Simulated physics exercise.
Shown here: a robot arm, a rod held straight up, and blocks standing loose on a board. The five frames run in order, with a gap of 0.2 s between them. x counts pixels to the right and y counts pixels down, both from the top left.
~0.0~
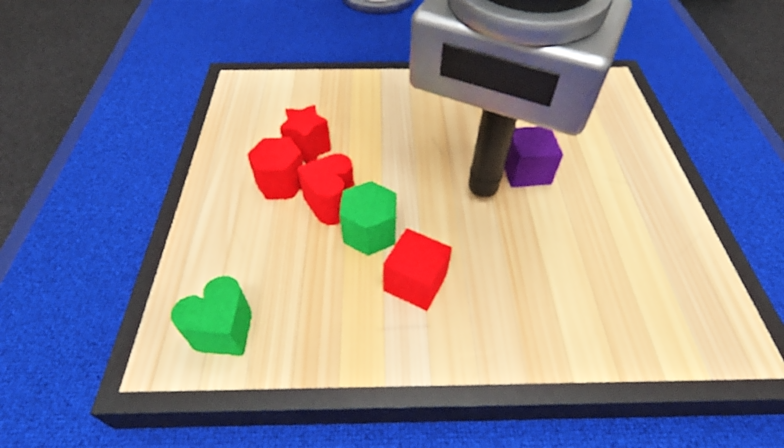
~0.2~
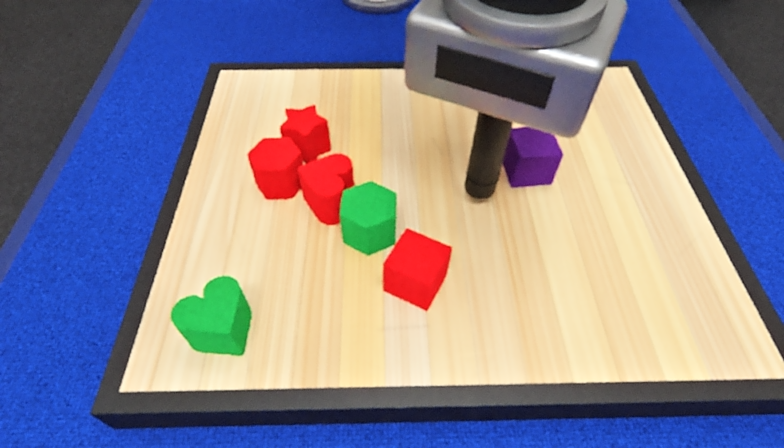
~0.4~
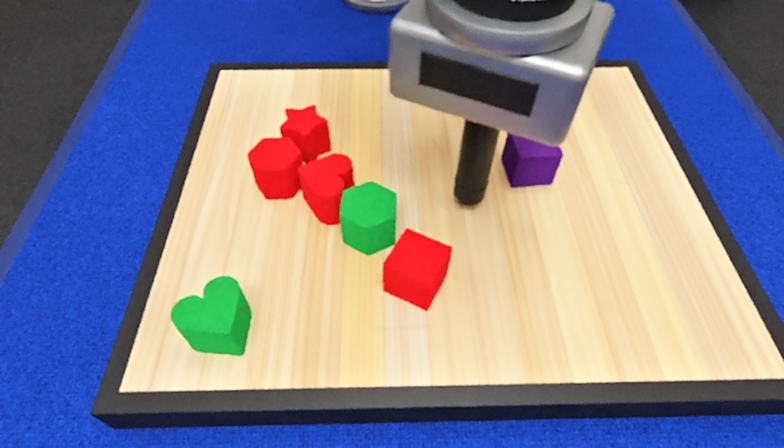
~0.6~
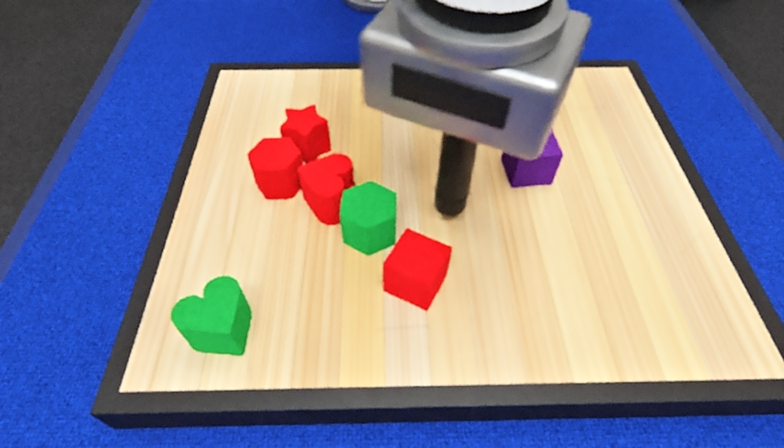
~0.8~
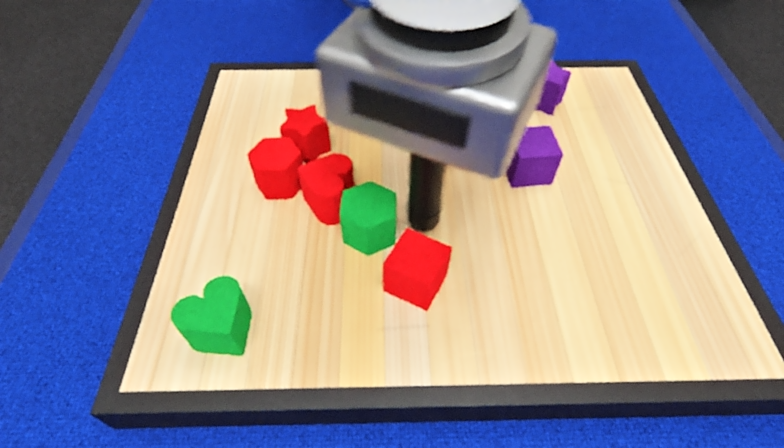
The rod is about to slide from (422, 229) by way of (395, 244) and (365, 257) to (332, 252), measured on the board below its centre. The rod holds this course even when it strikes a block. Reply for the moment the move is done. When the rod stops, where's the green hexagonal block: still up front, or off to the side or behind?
It is still in front.
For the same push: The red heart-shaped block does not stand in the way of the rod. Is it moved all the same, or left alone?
Here the red heart-shaped block moves off its spot.
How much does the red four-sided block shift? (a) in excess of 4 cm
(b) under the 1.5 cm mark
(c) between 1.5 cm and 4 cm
Answer: B.
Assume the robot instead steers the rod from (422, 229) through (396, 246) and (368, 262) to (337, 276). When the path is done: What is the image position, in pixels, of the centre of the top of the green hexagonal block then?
At pixel (318, 213).
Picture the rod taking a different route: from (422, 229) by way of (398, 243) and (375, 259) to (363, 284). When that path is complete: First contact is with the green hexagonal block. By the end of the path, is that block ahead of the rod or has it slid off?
My prediction: No longer in front.
On the path given first. Halfway along, rod at (380, 242); red heart-shaped block at (318, 170), turned 25° clockwise; green hexagonal block at (337, 211), turned 25° clockwise.
At the end, rod at (331, 243); red hexagonal block at (271, 148), turned 15° anticlockwise; red heart-shaped block at (309, 167), turned 70° clockwise; green hexagonal block at (290, 206), turned 40° clockwise; red four-sided block in place.
